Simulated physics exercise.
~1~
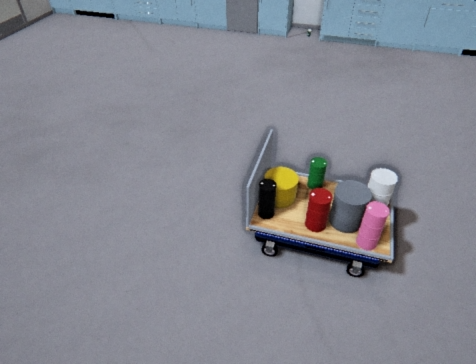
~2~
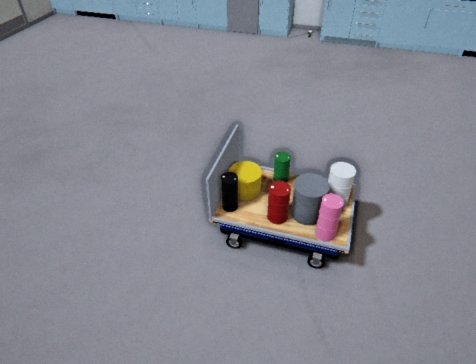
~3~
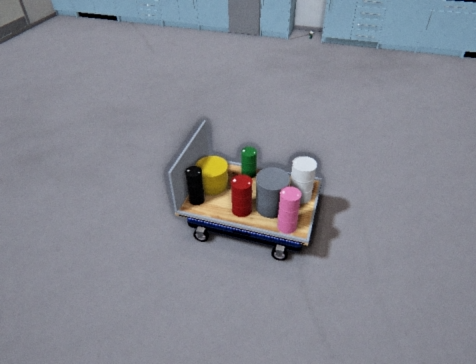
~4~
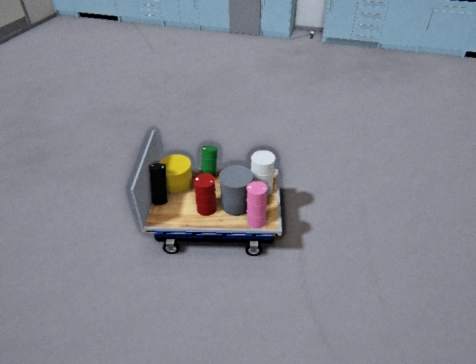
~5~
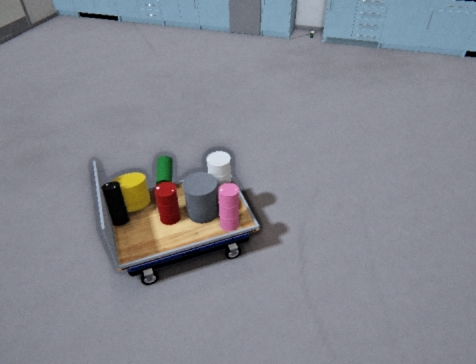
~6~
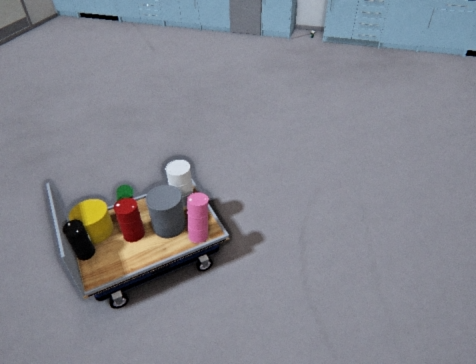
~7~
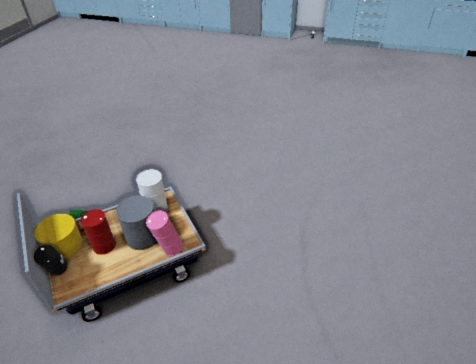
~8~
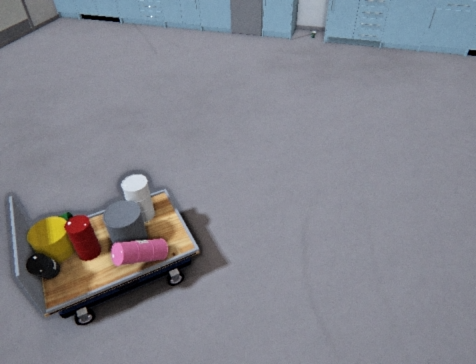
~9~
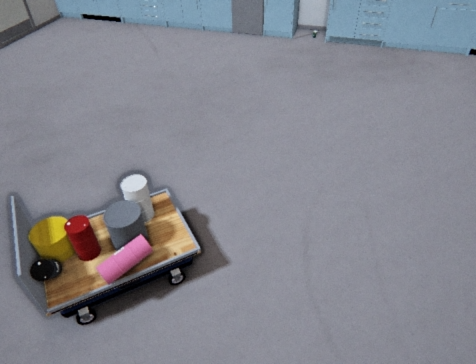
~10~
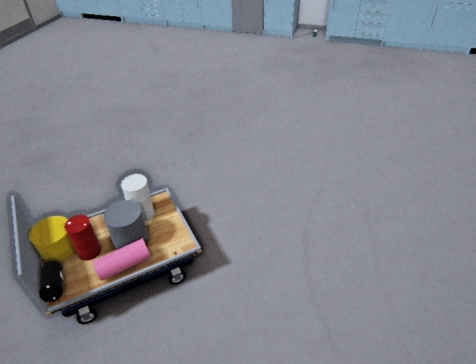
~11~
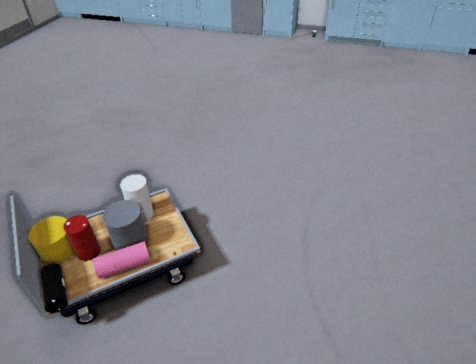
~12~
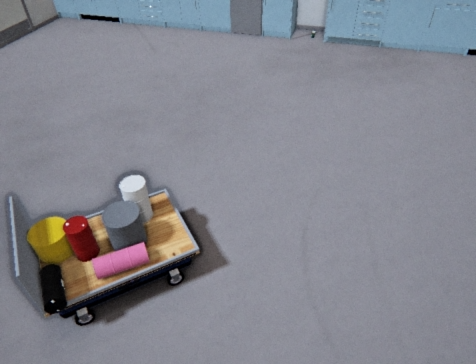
Flat cart of canisters and pails rolling left and turning toward the viewer, green canister toppling, then pink falling as it stops.
